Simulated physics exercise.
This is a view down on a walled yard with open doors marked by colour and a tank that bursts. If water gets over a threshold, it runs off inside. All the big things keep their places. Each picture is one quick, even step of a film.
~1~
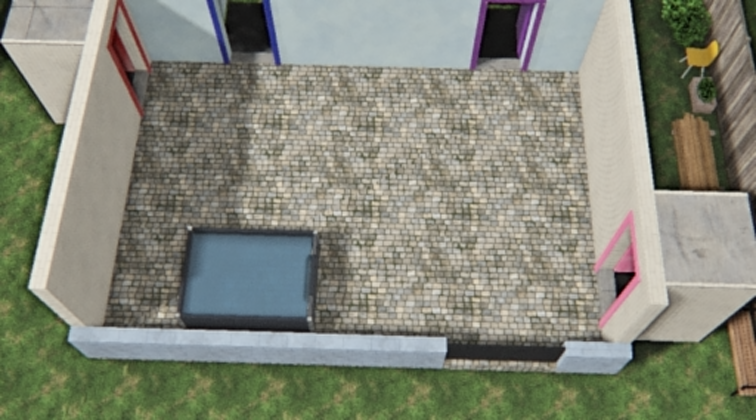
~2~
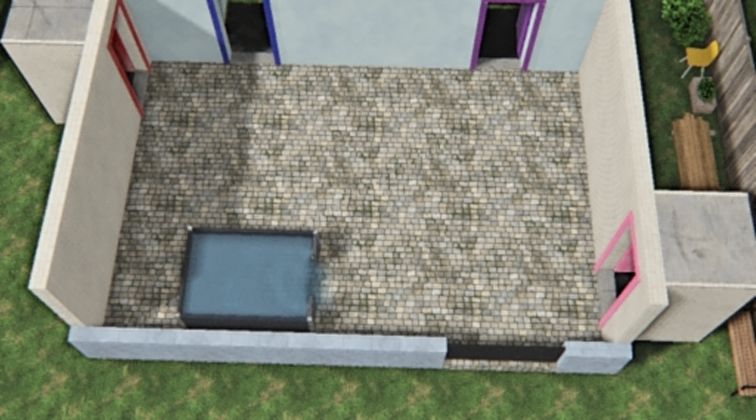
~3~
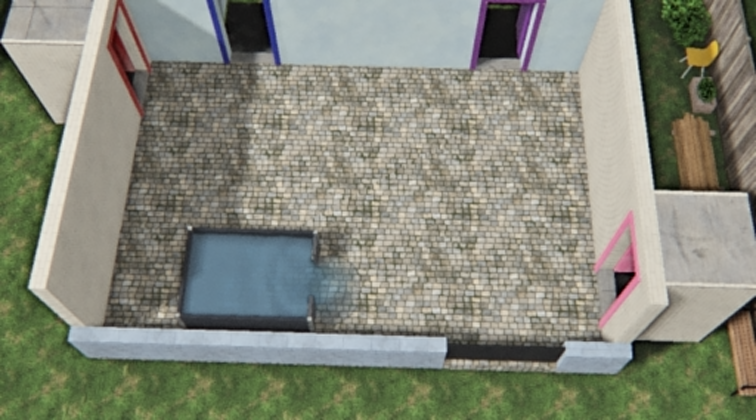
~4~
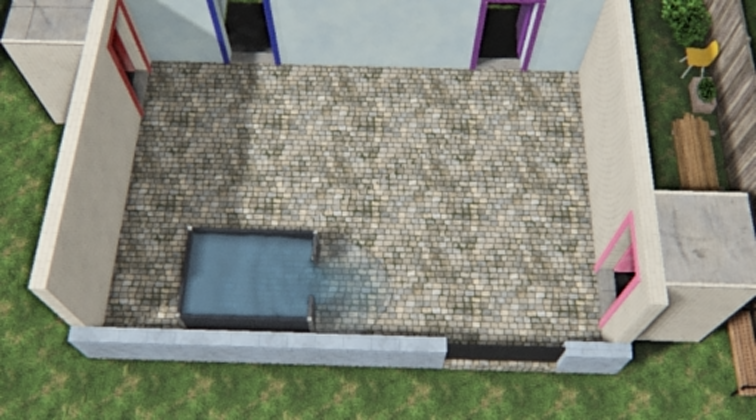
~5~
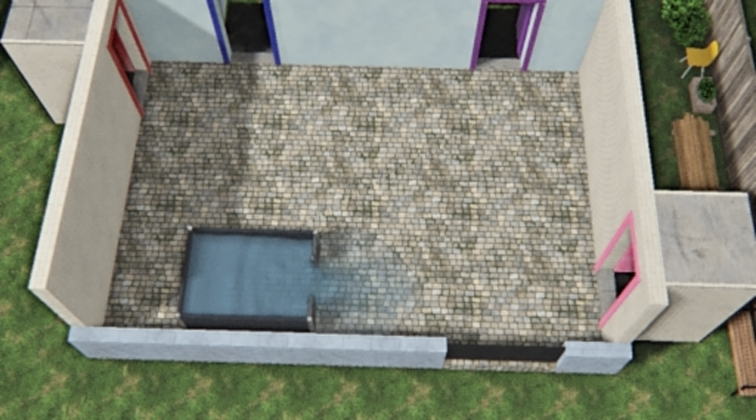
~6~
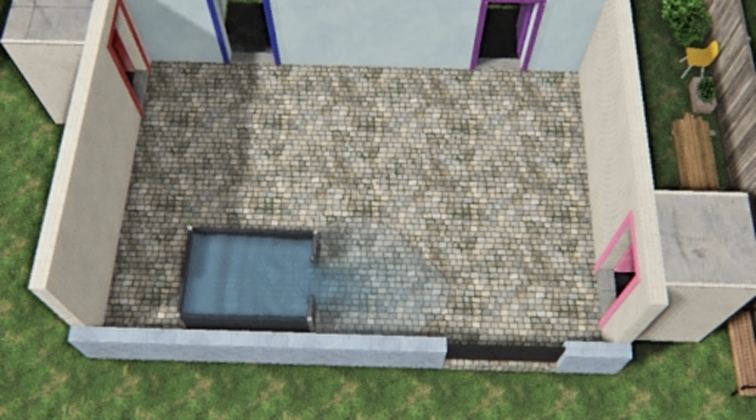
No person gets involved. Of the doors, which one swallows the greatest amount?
The purple door swallows the most.
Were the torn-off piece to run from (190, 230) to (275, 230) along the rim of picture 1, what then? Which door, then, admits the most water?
The door marked blue.
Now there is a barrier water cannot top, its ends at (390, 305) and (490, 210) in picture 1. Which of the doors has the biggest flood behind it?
That's the purple door.
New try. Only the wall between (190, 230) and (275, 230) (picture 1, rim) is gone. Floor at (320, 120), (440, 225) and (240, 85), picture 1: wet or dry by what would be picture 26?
One by one: Waterlogged, bare, waterlogged.
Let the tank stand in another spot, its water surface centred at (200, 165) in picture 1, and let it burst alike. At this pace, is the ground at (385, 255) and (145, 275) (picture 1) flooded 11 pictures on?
Well, the first point ends up swamped, and the second one ends up unwetted.
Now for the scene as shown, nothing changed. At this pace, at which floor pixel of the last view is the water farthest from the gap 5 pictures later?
My estimate: Roughly (544, 273).
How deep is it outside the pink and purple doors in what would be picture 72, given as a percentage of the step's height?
The first is near 20 per cent, the second near 210 per cent.
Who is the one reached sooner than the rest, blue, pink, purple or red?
My pick would be the pink-painted one.
A moment on, water covers 20 % of the floor; blue door not reached, pink door not reached, purple door not reached, red door not reached.
Next, water covers 35 % of the floor; blue door not reached, pink door wet at the sill, nothing in, purple door not reached, red door not reached.
Then, water covers 40 % of the floor; blue door not reached, pink door wet at the sill, nothing in, purple door not reached, red door not reached.
Later, water covers 45 % of the floor; blue door not reached, pink door wet at the sill, nothing in, purple door a trickle in, red door not reached.
In the end, water covers 65 % of the floor; blue door wet at the sill, nothing in, pink door wet at the sill, nothing in, purple door some in, red door not reached; the purple door has let in the most.
